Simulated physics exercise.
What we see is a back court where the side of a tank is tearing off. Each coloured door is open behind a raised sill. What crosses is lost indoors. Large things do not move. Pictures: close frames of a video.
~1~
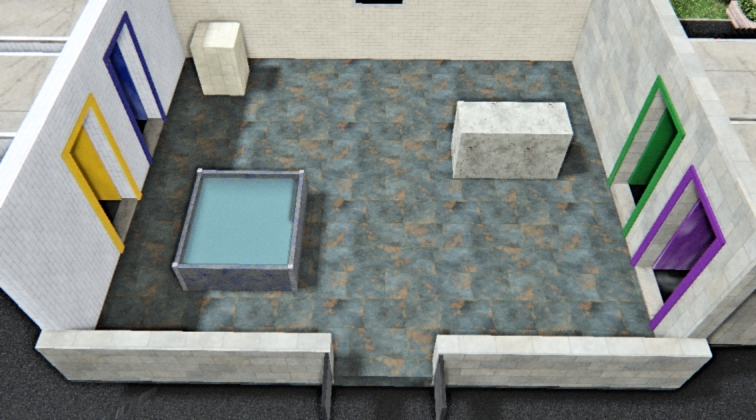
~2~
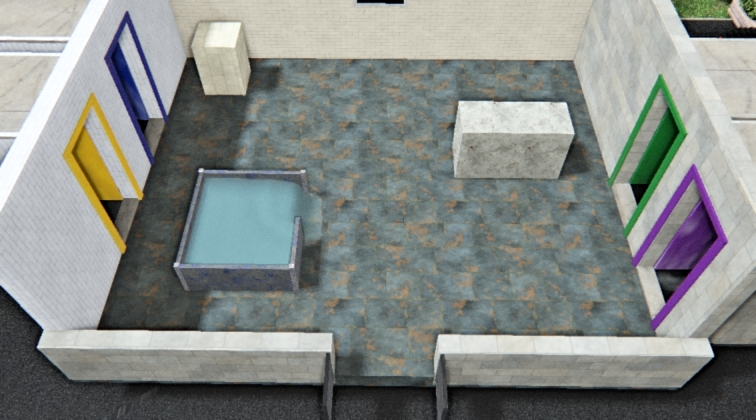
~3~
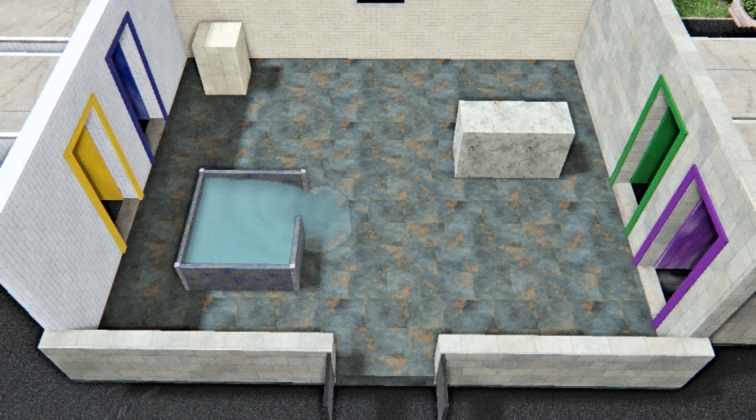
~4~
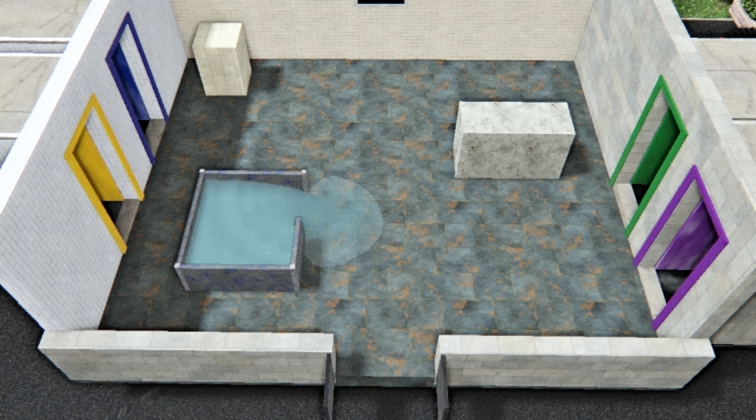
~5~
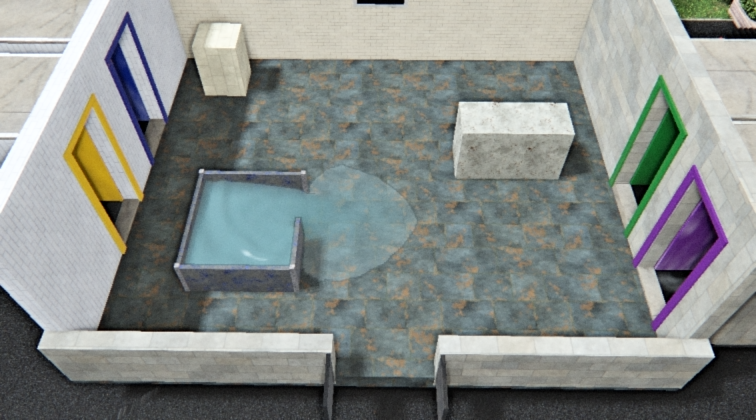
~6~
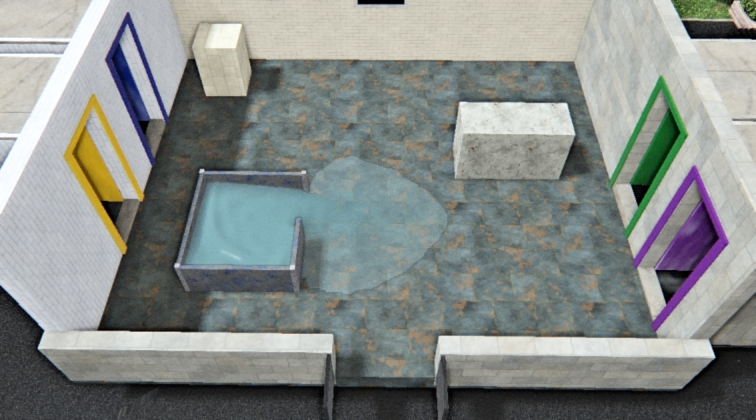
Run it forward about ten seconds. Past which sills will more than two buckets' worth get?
Yellow door: Within the cap. Purple door: Over the cap. Blue door: Within the cap. Green door: Within the cap.
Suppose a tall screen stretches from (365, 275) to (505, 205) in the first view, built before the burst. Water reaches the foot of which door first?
I'd pick the green one.
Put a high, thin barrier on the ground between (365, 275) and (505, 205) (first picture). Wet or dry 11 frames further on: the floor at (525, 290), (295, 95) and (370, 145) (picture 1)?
Taking the three spots in turn, they are unwetted, unwetted and inundated.
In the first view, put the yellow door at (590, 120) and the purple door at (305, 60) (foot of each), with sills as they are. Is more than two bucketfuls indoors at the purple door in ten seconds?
Note: Purple one comes out below.
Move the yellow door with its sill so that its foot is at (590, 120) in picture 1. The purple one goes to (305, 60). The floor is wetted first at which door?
Going by the pictures, it's the green-painted one.
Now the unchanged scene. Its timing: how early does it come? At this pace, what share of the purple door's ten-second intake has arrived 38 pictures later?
Roughly 75 percent.
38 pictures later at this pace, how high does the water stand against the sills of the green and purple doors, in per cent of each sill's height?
Close to 50 per cent for the first one and close to 200 per cent for the second.
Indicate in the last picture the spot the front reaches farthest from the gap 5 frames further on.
I reckon the front has reached (545, 202) by then.
A moment on, water covers 20 % of the floor; the yellow door not reached, the purple door not reached, the blue door not reached, the green door not reached.
Next, water covers 35 % of the floor; the yellow door not reached, the purple door not reached, the blue door not reached, the green door wet at the sill, nothing in.
Then, water covers 45 % of the floor; the yellow door not reached, the purple door under two buckets in, the blue door not reached, the green door under two buckets in.
Later, water covers 55 % of the floor; the yellow door not reached, the purple door over two buckets in, the blue door not reached, the green door under two buckets in.
In the end, water covers 70 % of the floor; the yellow door not reached, the purple door over two buckets in, the blue door not reached, the green door under two buckets in.
